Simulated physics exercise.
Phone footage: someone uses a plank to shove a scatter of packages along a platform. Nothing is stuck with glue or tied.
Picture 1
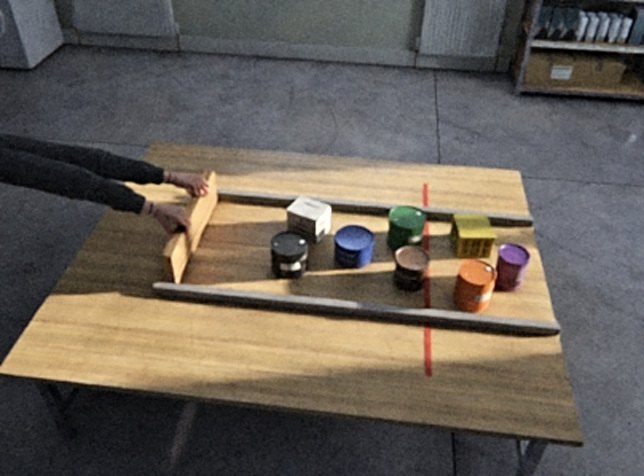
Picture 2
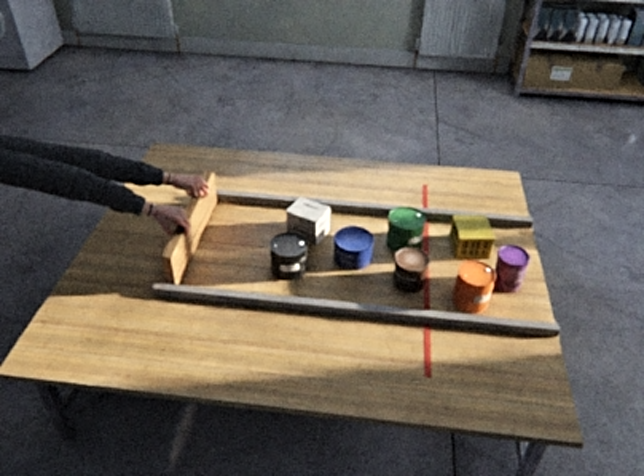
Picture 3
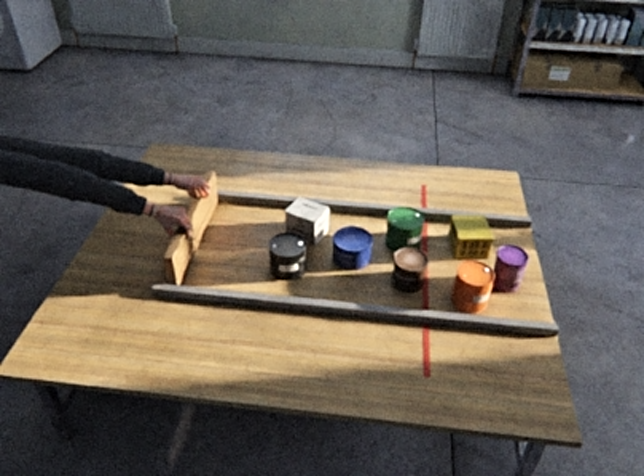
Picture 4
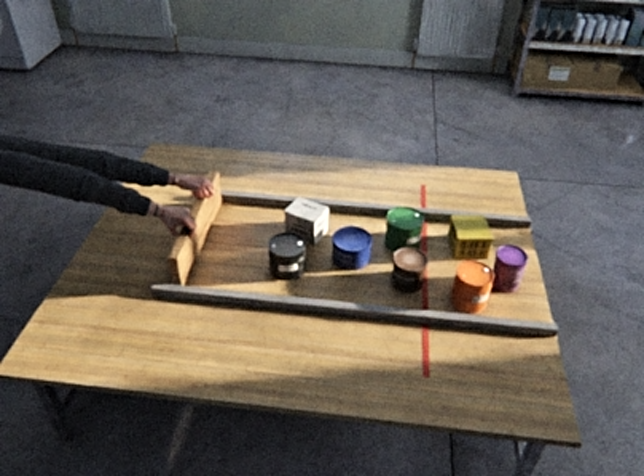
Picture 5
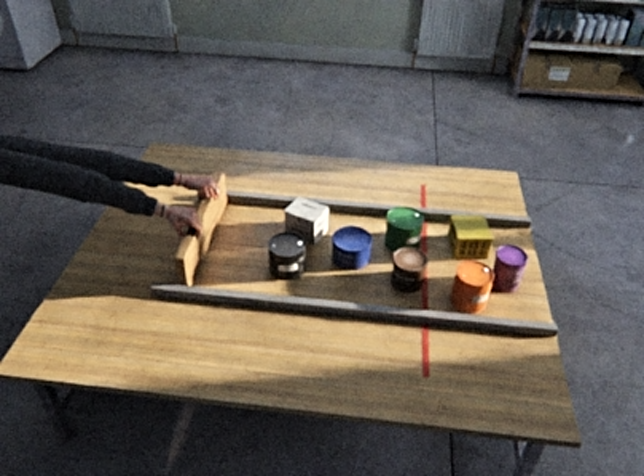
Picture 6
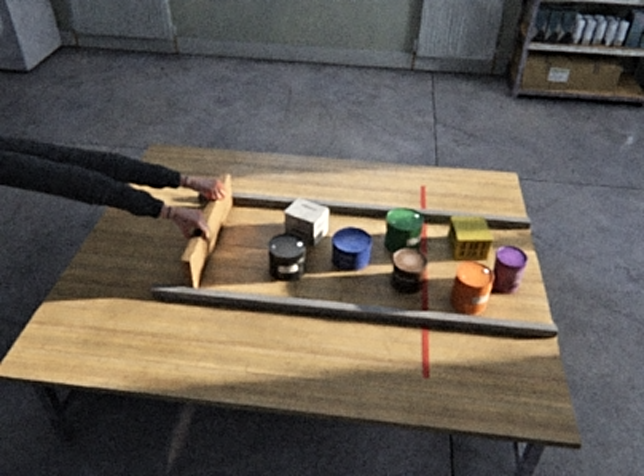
In this clip, two hands hold a wooden plank upright at the left of a table and slide it slightly right between two rails, while the colourful canisters and boxes ahead of it, scattered around a red line, stay still.
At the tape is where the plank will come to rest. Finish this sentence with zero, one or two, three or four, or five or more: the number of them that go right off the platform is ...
The number of them that go right off the platform is zero.
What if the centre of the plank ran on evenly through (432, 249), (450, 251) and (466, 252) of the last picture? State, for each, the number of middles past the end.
Respectively 0, 1 and 2.
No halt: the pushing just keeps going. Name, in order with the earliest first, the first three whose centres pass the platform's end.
First comes the yellow crate, next the purple pail, and after that the green canister.
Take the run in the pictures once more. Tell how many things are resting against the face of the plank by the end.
The answer is 3.
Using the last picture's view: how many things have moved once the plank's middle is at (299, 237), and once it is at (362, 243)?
Answer - first 2, then 5.
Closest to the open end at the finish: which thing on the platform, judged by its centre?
Yellow crate.
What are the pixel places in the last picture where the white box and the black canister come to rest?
Close to (443, 227); the other close to (445, 273).
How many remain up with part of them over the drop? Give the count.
Count: 0.
Early on, none off yet; purple pail at rest near (508, 270); yellow crate at rest near (469, 238); orange canister at rest near (471, 288).
Finally, the number that fall off is zero.
